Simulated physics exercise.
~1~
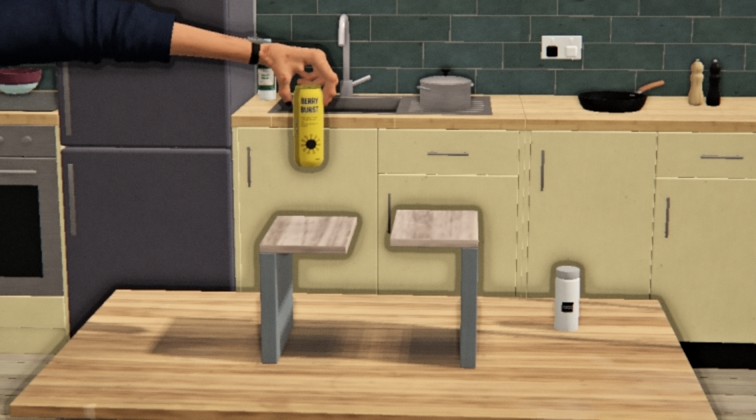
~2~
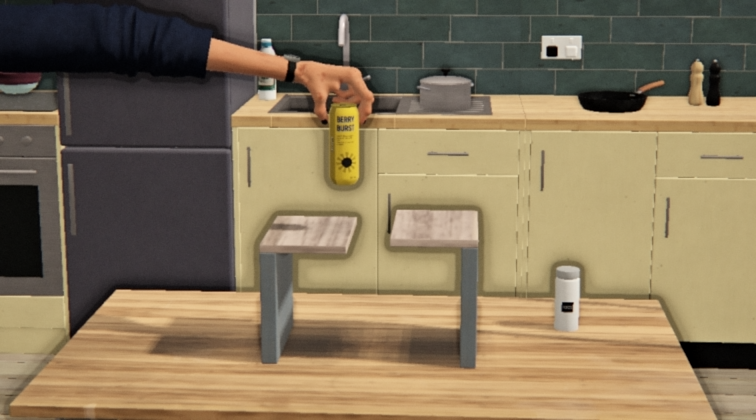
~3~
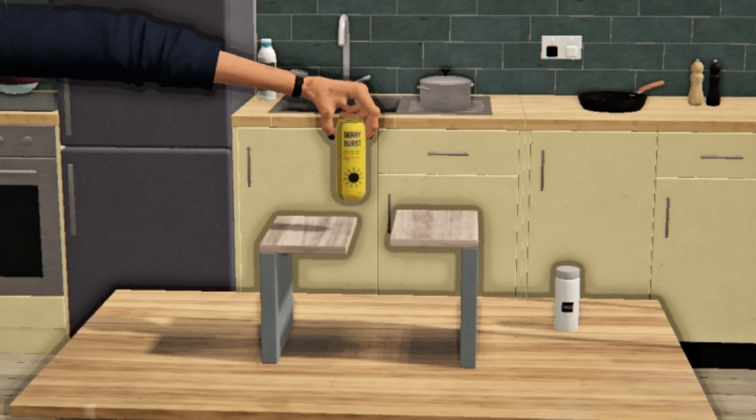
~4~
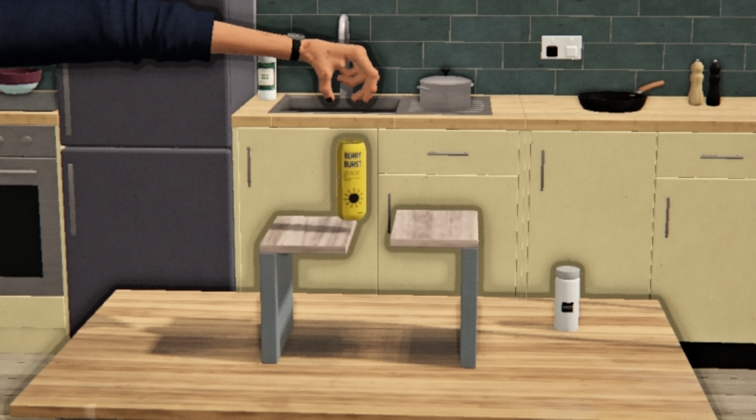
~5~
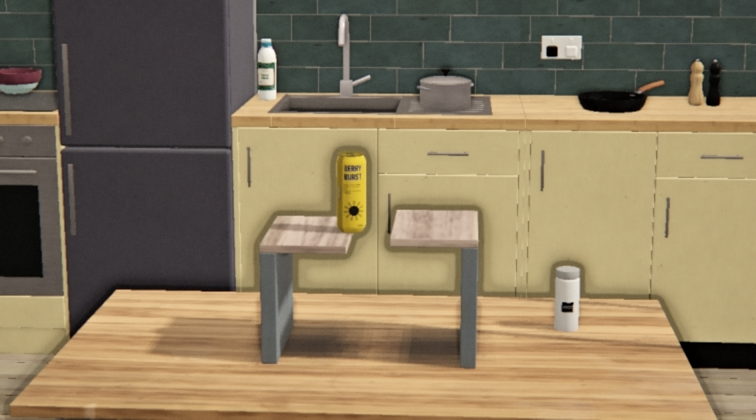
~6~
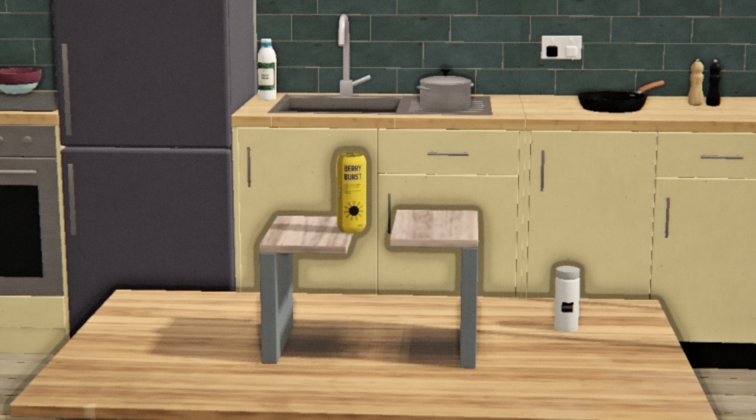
In a kitchen with pale yellow cabinets and dark green tiles, a still camera looks straight across a wooden table. Two small supports with light wooden tops and grey legs stand slightly apart on it, with a white shaker to their right. A hand reaching in from the left holds an upright yellow can above the left support, moves it right toward the gap, and lowers it. The hand lets go and draws back out of view as the can drops a little farther. The can ends upright and still at the inner edge of the left support, caught at the gap, while the shaker never moves.
